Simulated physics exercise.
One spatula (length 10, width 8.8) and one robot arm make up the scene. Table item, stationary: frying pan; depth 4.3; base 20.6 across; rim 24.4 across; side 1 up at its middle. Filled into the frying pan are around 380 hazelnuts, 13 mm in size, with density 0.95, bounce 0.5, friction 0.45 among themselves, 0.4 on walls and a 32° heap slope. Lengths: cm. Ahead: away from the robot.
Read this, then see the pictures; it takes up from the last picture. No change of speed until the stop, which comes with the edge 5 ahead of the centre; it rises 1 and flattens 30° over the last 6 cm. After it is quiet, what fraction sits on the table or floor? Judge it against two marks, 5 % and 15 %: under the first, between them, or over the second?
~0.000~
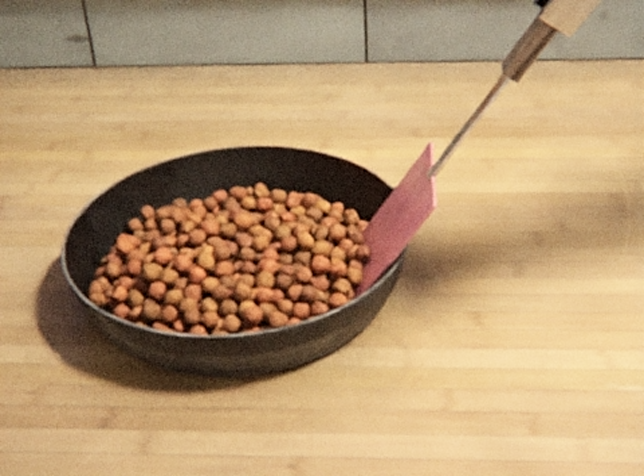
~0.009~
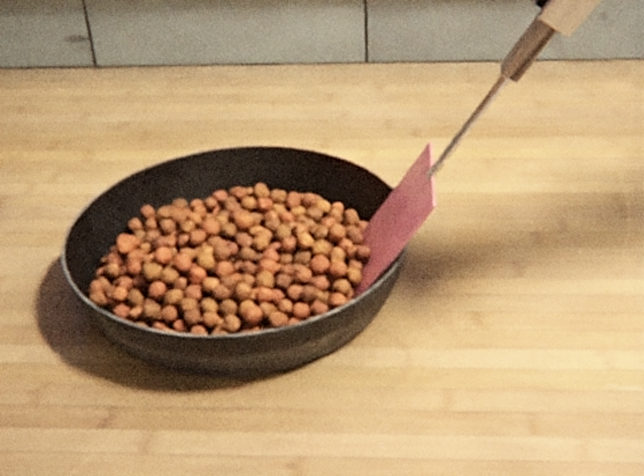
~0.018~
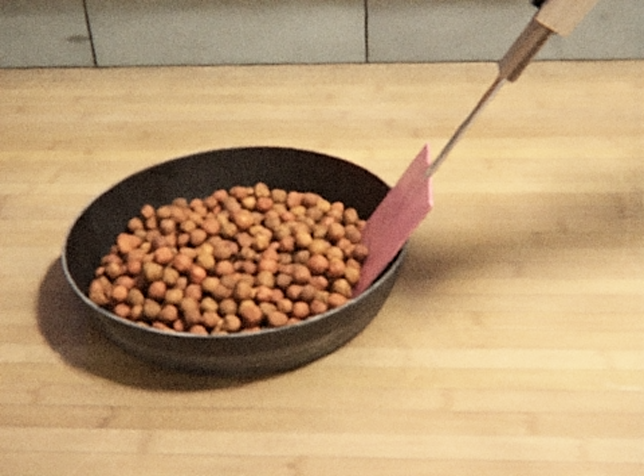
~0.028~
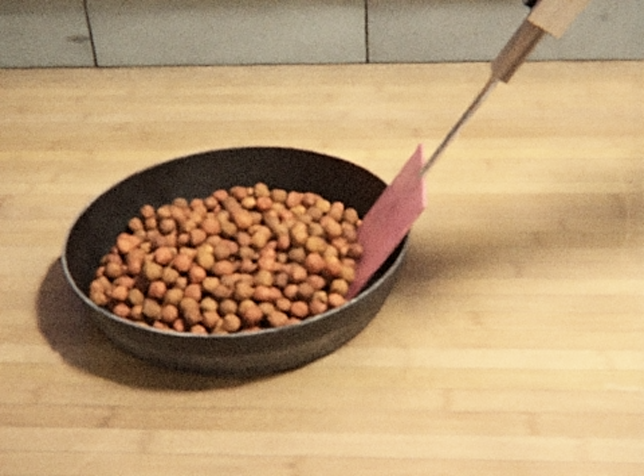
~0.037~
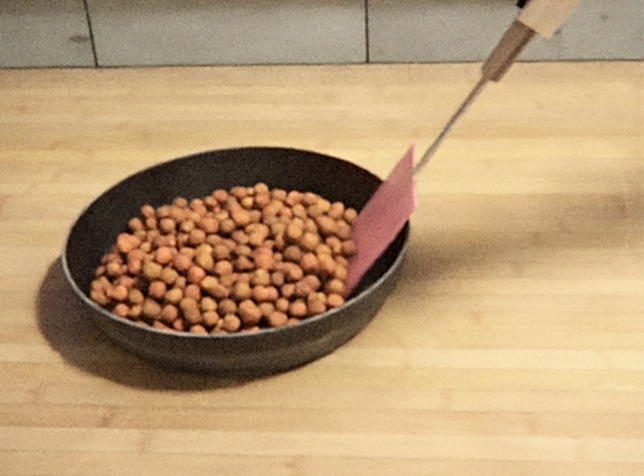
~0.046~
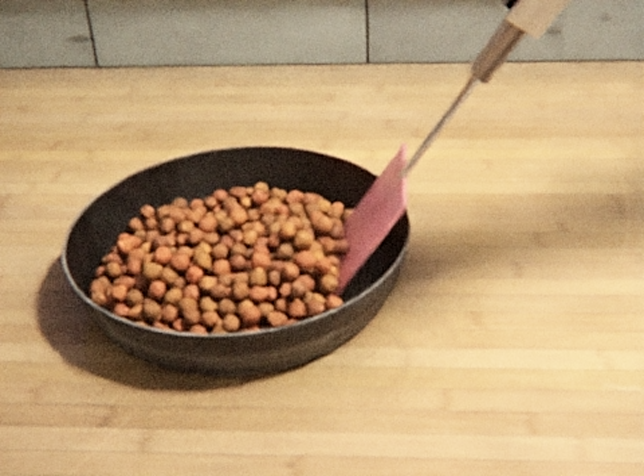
Under the first, so below 5 %.
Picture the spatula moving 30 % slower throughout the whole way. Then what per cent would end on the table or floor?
Roughly 0 per cent, I'd say.
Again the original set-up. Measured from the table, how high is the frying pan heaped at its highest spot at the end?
It reaches around 5.5 cm.
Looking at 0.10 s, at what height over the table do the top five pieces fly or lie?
Height: Approx. 5 cm.
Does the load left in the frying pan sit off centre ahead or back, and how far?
Ahead, by around 4.0 cm.
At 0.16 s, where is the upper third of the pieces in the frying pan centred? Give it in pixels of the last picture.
Roughly pixel (213, 238).
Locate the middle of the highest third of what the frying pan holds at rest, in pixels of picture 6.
Centre: Roughly (144, 240).
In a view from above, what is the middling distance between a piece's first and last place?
The value is roughly 3 cm.
After 0.10 s, sloping 57°, highest piece 6 above the table; 381 in the frying pan.
After 0.16 s, sloping 44°, highest piece 7 above the table; 381 in the frying pan.
After 0.39 s, sloping 27°, highest piece 5 above the table; 380 in the frying pan, 1 on the table or floor.
After 1.44 s, sloping 27°, highest piece 5 above the table; 380 in the frying pan, 1 on the table or floor.
At rest, 380 in the frying pan, 1 on the table or floor. That is 0 % on the table or floor.
